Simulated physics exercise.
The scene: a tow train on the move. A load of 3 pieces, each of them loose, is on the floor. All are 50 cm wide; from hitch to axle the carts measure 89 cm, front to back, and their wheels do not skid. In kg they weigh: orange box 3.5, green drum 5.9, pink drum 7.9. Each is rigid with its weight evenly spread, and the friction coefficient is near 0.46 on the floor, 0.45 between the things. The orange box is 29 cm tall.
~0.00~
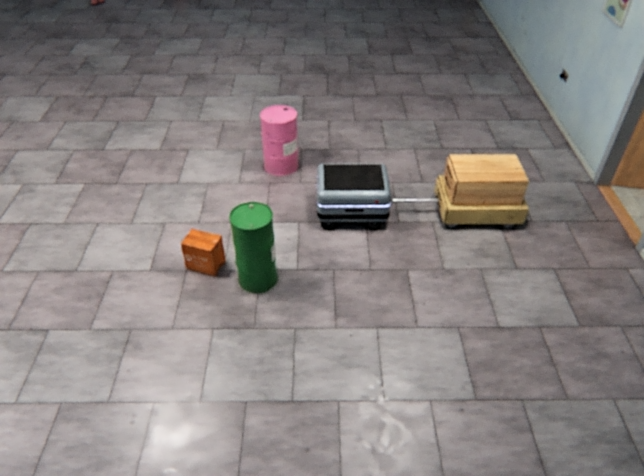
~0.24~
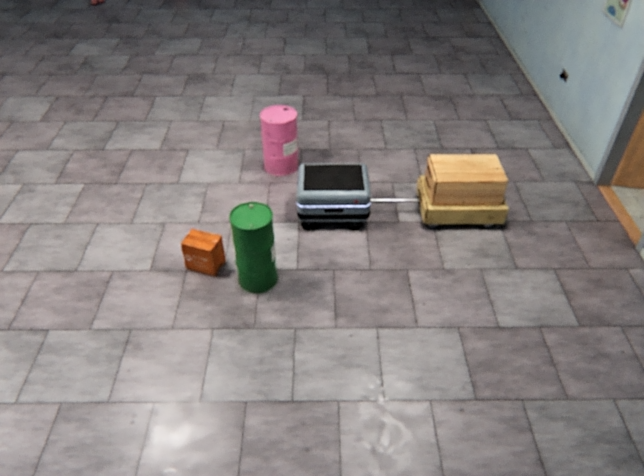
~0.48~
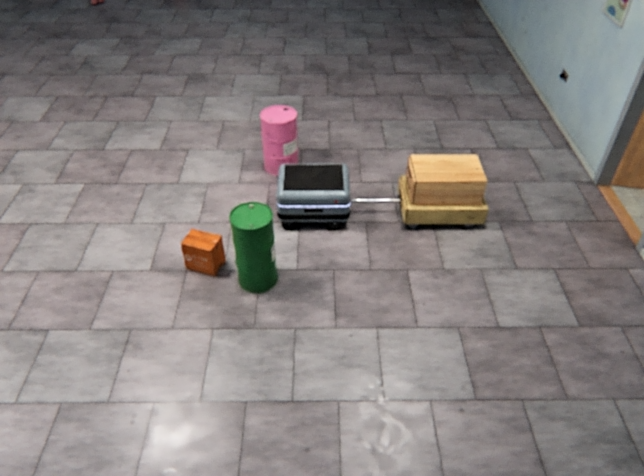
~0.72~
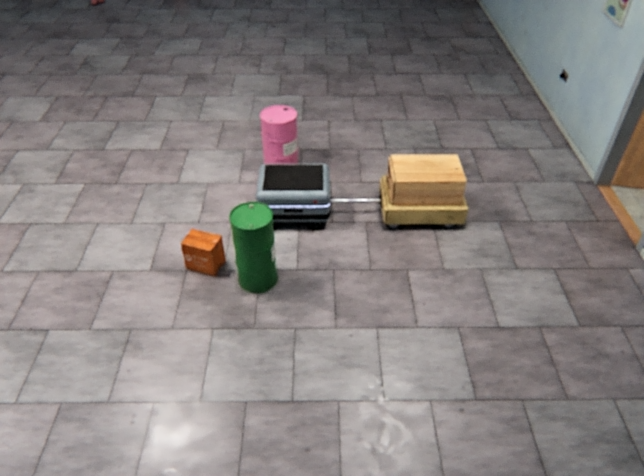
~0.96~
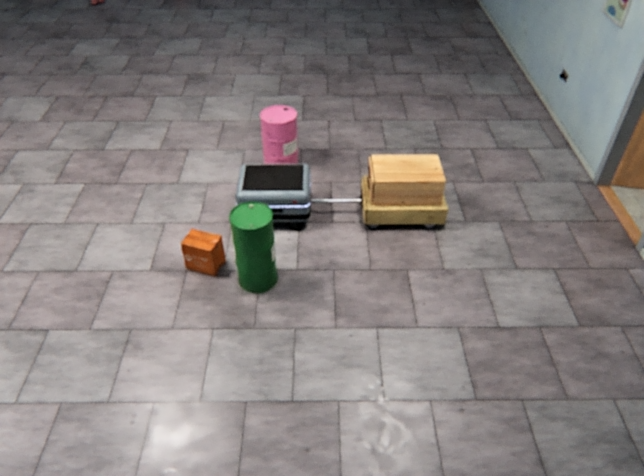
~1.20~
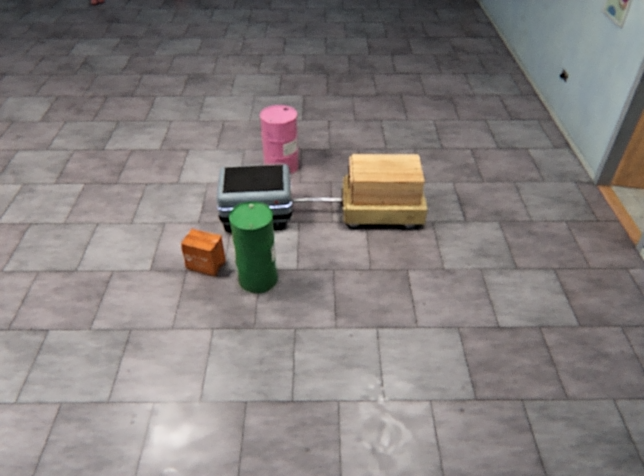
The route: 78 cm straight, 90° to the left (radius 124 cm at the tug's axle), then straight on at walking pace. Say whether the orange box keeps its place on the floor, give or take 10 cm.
The orange box leaves its spot.
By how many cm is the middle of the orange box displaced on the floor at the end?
Some 32 cm.
Around 2.00 s, tug 144 cm along.
Around 3.10 s, tug 223 cm along; orange box shifted 4 cm near (204, 256).
Around 3.90 s, tug 281 cm along; orange box shifted 24 cm near (200, 274).
Around 5.20 s, tug 374 cm along; orange box shifted 32 cm near (206, 281).
Finally (6.8 s), not toppled but over 10 cm from the start, orange box; the other 2 still in place (within 10 cm). Final places as that camera would see them, orange box near (206, 281).
